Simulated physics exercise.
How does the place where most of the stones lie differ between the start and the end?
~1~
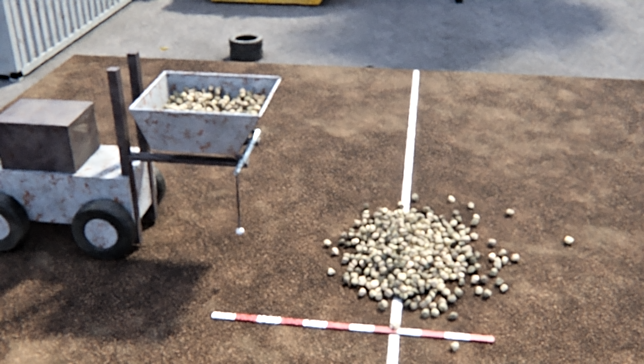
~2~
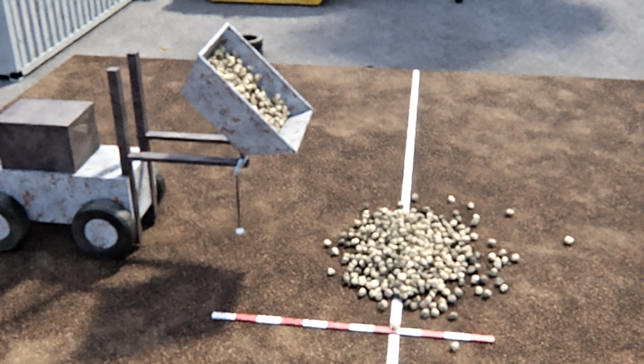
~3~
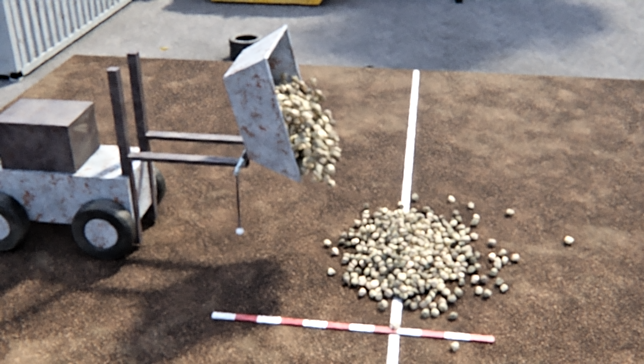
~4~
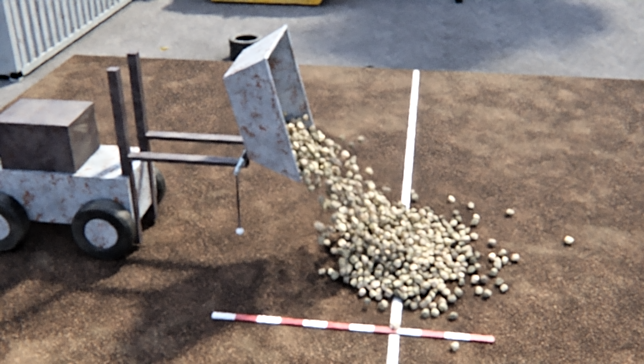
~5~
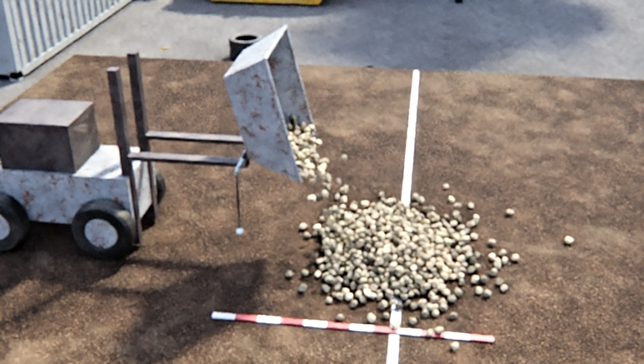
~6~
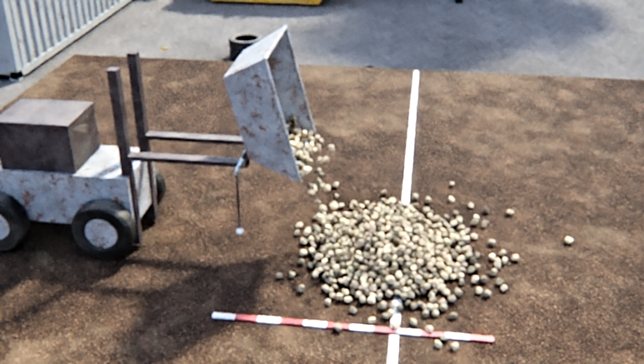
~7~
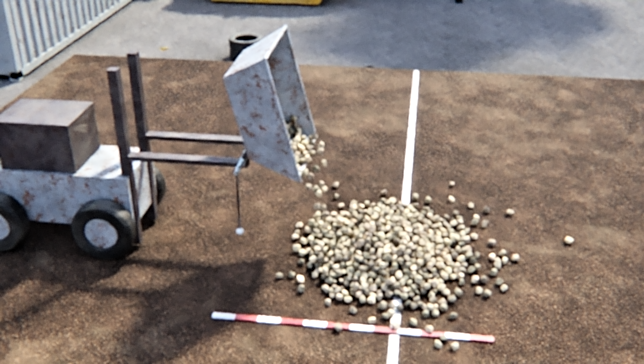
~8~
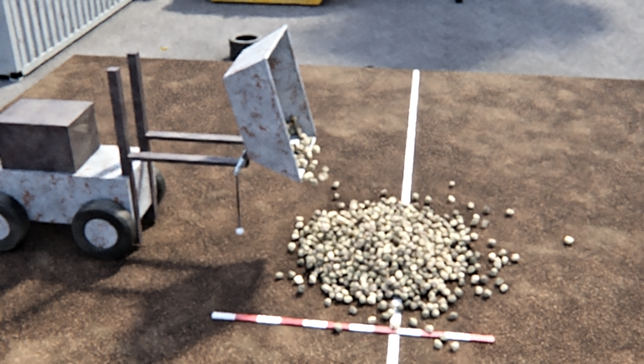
At the start the stones are shared between the raised skip on the left and the heap on the ground to the right. By the end nearly all of them lie in the heap, so their middle is farther right and slightly lower in view.
On a brown, gritty floor beside grey paving, seen from above and to the side, a small pale fork truck stands at the left with a raised, rust-flecked skip of pale stones. A loose heap of similar stones already lies on a white line to the right, behind a red and white staff. The skip tips steadily to the right, and the stones slide to its lip. They pour out in a thick stream onto the near side of the heap, which spreads leftward. The flow thins and stops, leaving the skip steeply tilted with a few stones inside.
